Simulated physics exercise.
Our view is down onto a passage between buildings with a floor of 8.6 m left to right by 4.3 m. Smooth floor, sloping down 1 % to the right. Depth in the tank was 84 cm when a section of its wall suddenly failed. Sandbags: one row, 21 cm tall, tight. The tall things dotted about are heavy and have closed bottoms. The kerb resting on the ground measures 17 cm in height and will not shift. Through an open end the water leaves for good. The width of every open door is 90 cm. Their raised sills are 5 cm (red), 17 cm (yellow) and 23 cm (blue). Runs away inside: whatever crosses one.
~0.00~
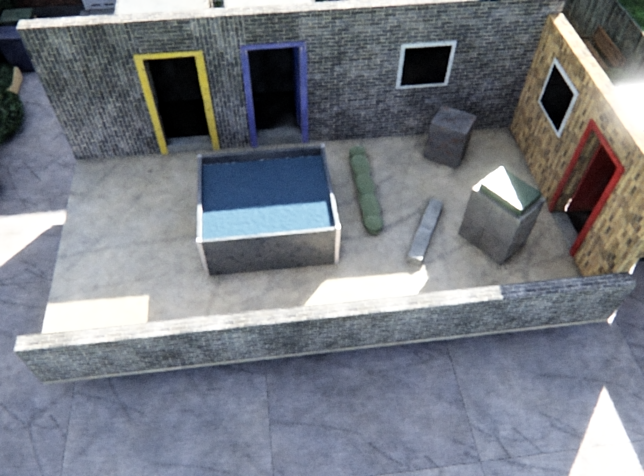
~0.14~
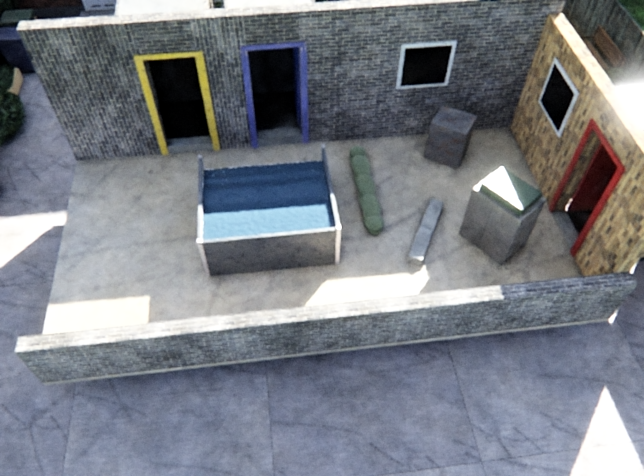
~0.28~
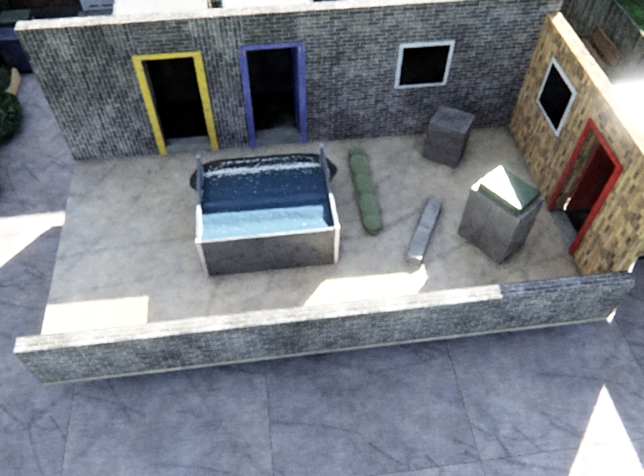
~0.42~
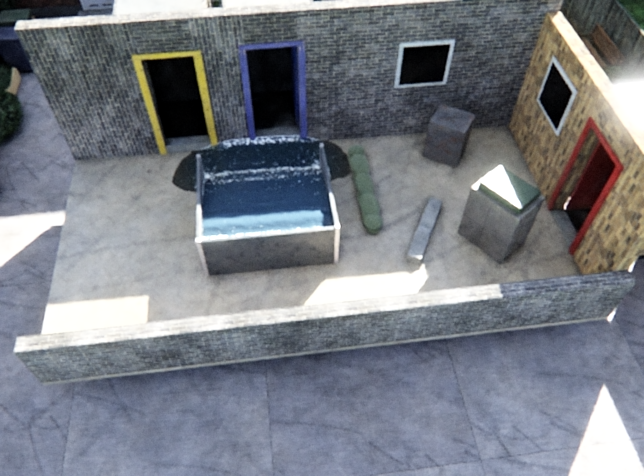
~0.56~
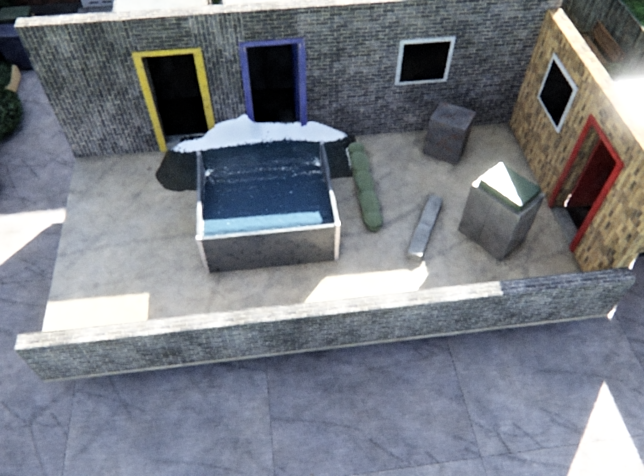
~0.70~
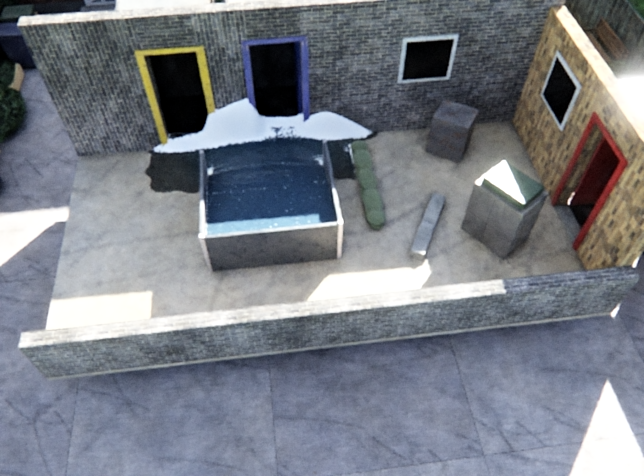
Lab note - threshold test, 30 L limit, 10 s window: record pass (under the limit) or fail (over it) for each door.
At the end, watch the red door - it spills past the limit, watch the yellow door - it spills past the limit, watch the blue door - it spills past the limit.
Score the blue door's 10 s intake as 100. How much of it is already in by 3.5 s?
Share: ~ 100 %.
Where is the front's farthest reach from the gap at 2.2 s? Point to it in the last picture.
I'd put it near pixel (508, 126) of the last picture.
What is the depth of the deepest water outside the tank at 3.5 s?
Max around 24 cm.
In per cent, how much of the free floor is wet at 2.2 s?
I'd say around 40 %.
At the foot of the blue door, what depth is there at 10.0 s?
Roughly 8.0 cm.
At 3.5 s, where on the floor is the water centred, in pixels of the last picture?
The water is centred near (312, 187).
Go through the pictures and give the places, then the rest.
The first picture shows still water, 84 cm deep, in the tank at (266, 194).
In the second picture, water pours out at (265, 179) and has run 1.2 m, to (327, 181); deepest outside 16 cm, 84 cm at the tank's back.
In the third picture, water pours out at (264, 179) and has run 1.4 m, to (325, 161); deepest outside 40 cm, 82 cm at the tank's back.
In the fourth picture, the front is at (335, 149), 1.7 m from the gap at (264, 180); 3.3 m2 of floor is under water; 74 cm left at the back of the tank.
In the fifth picture, water pours out at (264, 178) and has run 2.1 m, to (348, 137); deepest outside 80 cm, 72 cm at the tank's back.
In the sixth picture, the front is at (374, 133), 2.5 m from the gap at (267, 177); 4.5 m2 of floor is under water; 68 cm left at the back of the tank.
After 1.4 s water covers 20 % of the floor and is deepest (56 cm) near (257, 147); red door not reached, yellow door 35 cm at the sill, 45 L in, blue door 56 cm at the sill, 216 L in.
After 2.2 s water covers 40 % of the floor and is deepest (40 cm) near (349, 152); red door not reached, yellow door 26 cm at the sill, 99 L in, blue door 37 cm at the sill, 353 L in.
After 3.5 s water covers 55 % of the floor and is deepest (24 cm) near (428, 145); red door 12 cm at the sill, 8 L in, yellow door 15 cm at the sill, 115 L in, blue door 18 cm at the sill, 381 L in.
After 6.0 s water covers 75 % of the floor and is deepest (15 cm) near (506, 303); red door 8 cm at the sill, 53 L in, yellow door 7 cm at the sill, 116 L in, blue door 12 cm at the sill, 381 L in.
After 10.0 s water covers 90 % of the floor and is deepest (12 cm) near (508, 126); red door 9 cm at the sill, 76 L in, yellow door 5 cm at the sill, 116 L in, blue door 8 cm at the sill, 381 L in.
